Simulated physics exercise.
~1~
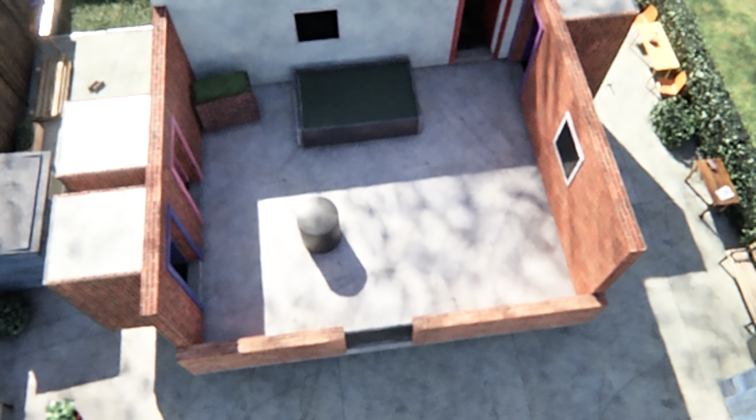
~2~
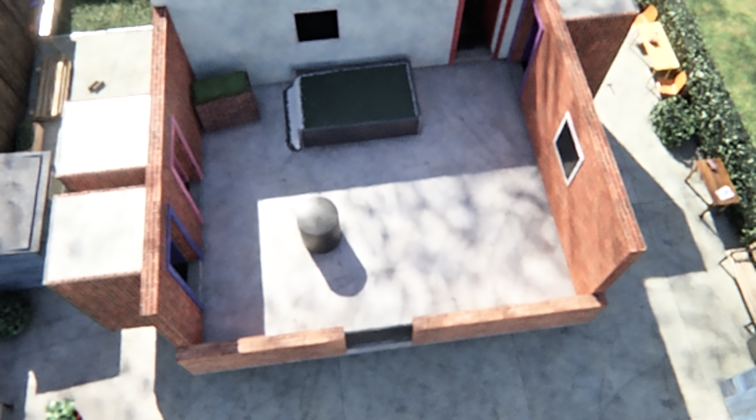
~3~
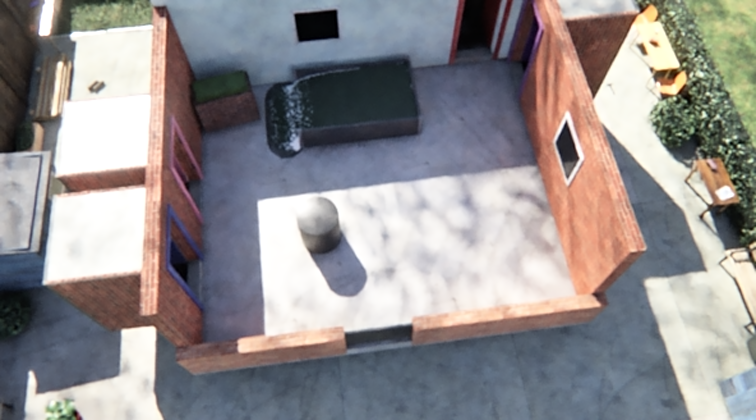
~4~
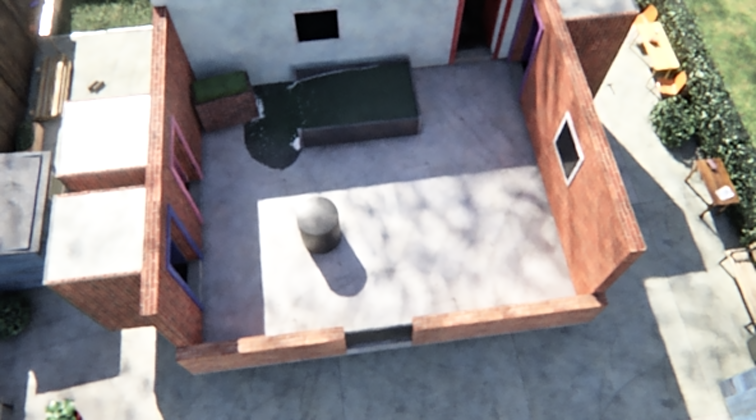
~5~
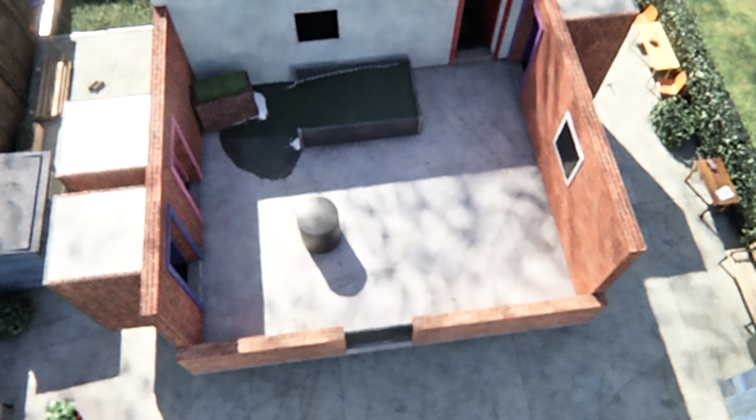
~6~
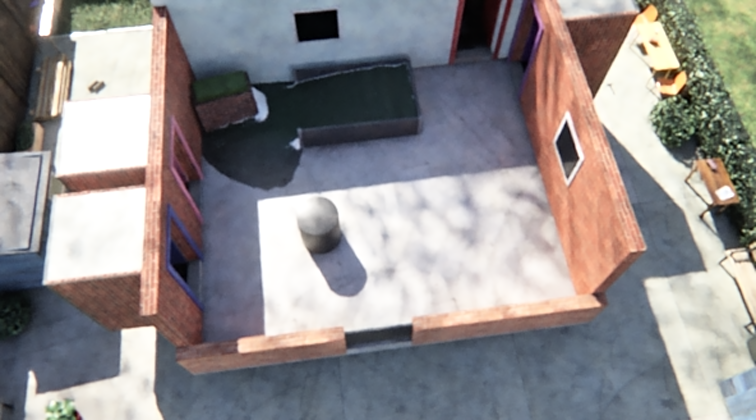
Dark green water pouring from the left end of a low tank, spreading across a brick-walled yard and around a planter-like block.
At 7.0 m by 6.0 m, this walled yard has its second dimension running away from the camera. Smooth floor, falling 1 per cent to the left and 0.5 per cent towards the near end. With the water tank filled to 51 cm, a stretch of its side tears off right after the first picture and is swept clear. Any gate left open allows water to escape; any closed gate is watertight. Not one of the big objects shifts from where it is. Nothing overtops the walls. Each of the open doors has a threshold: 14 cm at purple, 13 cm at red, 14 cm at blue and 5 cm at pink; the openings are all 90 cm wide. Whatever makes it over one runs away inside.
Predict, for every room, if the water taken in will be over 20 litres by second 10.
Prediction: For the purple door, not over 20 litres; for the red door, not over 20 litres; for the blue door, not over 20 litres; for the pink door, over 20 litres.
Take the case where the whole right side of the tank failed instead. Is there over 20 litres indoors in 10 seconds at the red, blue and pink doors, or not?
Log - red: Threshold topped, blue: Threshold not reached, pink: Threshold not reached.
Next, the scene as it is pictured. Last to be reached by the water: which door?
It's the purple door that comes last.
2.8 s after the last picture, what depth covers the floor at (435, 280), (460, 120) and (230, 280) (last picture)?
0, 0, 8 cm.
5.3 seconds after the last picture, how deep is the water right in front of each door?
In centimetres, the purple door has 5, the red door 2, the blue door 8 and the pink door 10.
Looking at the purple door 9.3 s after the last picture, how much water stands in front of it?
Roughly 1.5 centimetres.
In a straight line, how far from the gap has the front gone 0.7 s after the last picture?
That comes to near 2.8 m out.
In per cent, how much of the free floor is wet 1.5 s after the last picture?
About 20 per cent.
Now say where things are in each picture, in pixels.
In the first picture, still water, 51 cm deep, in the water tank at (356, 96).
In the second picture, the front is at (296, 148), 0.8 m from the gap at (300, 111); 0.3 m2 of floor is under water; 51 cm left at the back of the water tank.
In the third picture, the front is at (279, 152), 1.0 m from the gap at (300, 112); 1.0 m2 of floor is under water; 51 cm left at the back of the water tank.
In the fourth picture, water pours out at (300, 113) and has run 1.3 m, to (262, 159); typically 9 cm deep outside, 51 cm at the water tank's back.
In the fifth picture, the front is at (231, 153), 1.7 m from the gap at (300, 113); 2.7 m2 of floor is under water; 51 cm left at the back of the water tank.
In the sixth picture, water pours out at (300, 113) and has run 2.2 m, to (202, 147); typically 7 cm deep outside, 48 cm at the water tank's back.
Then, 0.7 s after the last picture water covers 15 % of the floor and is deepest (36 cm) near (260, 112); purple door not reached, red door not reached, blue door not reached, pink door 10 cm at the sill, 1 L in.
Then, 1.5 s after the last picture water covers 20 % of the floor and is deepest (43 cm) near (202, 92); purple door not reached, red door not reached, blue door 3 cm at the sill, 0 L in, pink door 17 cm at the sill, 29 L in.
Then, 2.8 s after the last picture water covers 30 % of the floor and is deepest (39 cm) near (202, 105); purple door not reached, red door 2 cm at the sill, 0 L in, blue door 9 cm at the sill, 0 L in, pink door 15 cm at the sill, 94 L in.
Then, 5.3 s after the last picture water covers 55 % of the floor and is deepest (22 cm) near (203, 356); purple door 5 cm at the sill, 0 L in, red door 2 cm at the sill, 0 L in, blue door 8 cm at the sill, 0 L in, pink door 10 cm at the sill, 166 L in.
Then, 9.3 s after the last picture water covers 85 % of the floor and is deepest (11 cm) near (202, 168); purple door 1 cm at the sill, 0 L in, red door 2 cm at the sill, 0 L in, blue door 8 cm at the sill, 0 L in, pink door 9 cm at the sill, 191 L in.
